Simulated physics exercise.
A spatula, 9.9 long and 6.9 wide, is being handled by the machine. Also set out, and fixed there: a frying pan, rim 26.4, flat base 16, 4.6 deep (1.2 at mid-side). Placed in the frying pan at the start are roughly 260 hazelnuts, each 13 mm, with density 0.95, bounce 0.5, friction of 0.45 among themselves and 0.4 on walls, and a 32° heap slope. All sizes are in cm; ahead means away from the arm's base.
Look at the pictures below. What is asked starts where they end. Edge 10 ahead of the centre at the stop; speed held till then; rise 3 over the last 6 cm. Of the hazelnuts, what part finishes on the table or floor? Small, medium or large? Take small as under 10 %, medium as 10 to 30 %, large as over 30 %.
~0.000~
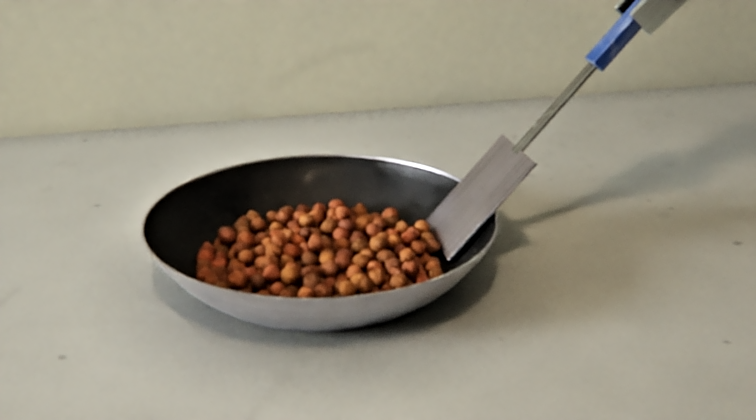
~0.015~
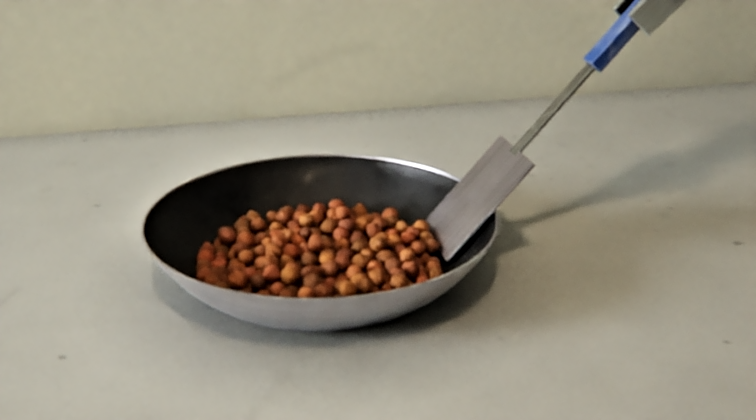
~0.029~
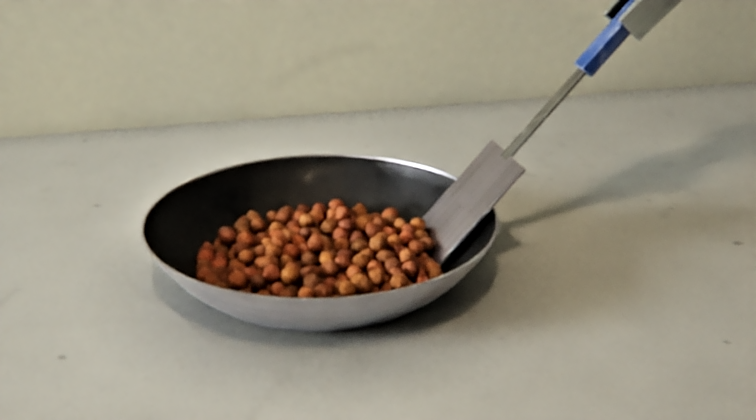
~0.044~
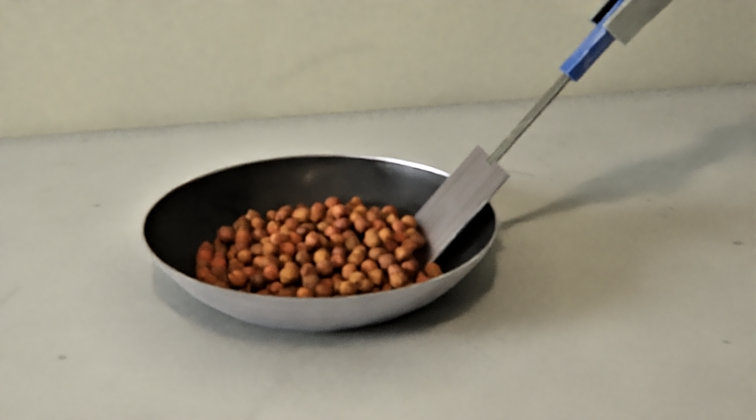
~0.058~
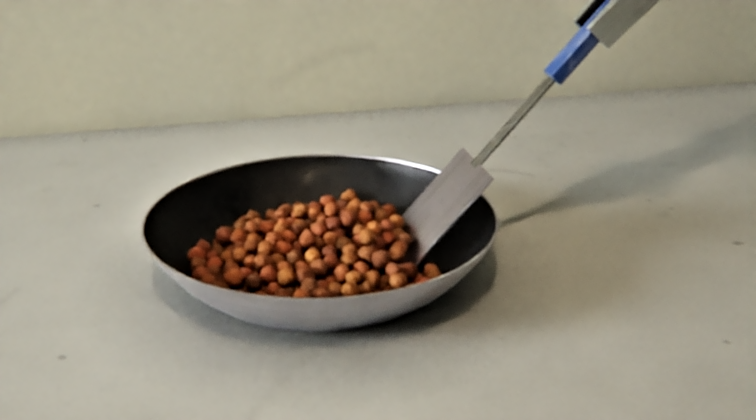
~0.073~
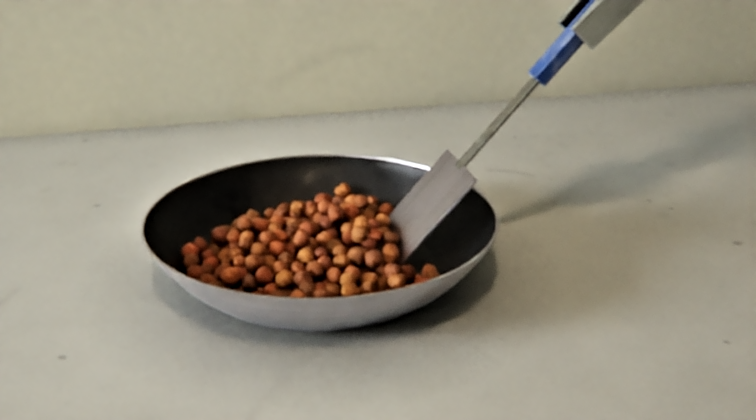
Medium, so between 10 and 30 %.
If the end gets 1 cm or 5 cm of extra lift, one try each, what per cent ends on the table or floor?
Close to 25 and 15 percent respectively.
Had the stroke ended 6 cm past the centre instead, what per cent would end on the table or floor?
Estimate: Approx. 5 %.
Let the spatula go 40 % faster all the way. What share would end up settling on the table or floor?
About 25 %.
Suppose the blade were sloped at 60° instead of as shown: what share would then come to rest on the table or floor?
Estimate for that slope: Some 25 per cent.
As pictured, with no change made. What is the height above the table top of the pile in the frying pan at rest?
It reaches about 4.5 cm.
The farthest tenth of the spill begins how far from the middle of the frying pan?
I'd estimate close to 55 centimetres.
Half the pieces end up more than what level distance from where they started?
Near 4 cm, measured level.
After 0.13 s, sloping 48°, highest piece 5 above the table; 255 in the frying pan.
After 0.19 s, sloping 48°, highest piece 5 above the table; 255 in the frying pan.
After 0.42 s, sloping 48°, highest piece 15 above the table; 202 in the frying pan, 19 on the table or floor, 34 on the blade or in flight.
After 1.47 s, sloping 48°, highest piece 4 above the table; 201 in the frying pan, 54 on the table or floor.
In the end, 201 in the frying pan, 54 on the table or floor. That is 21 % on the table or floor.
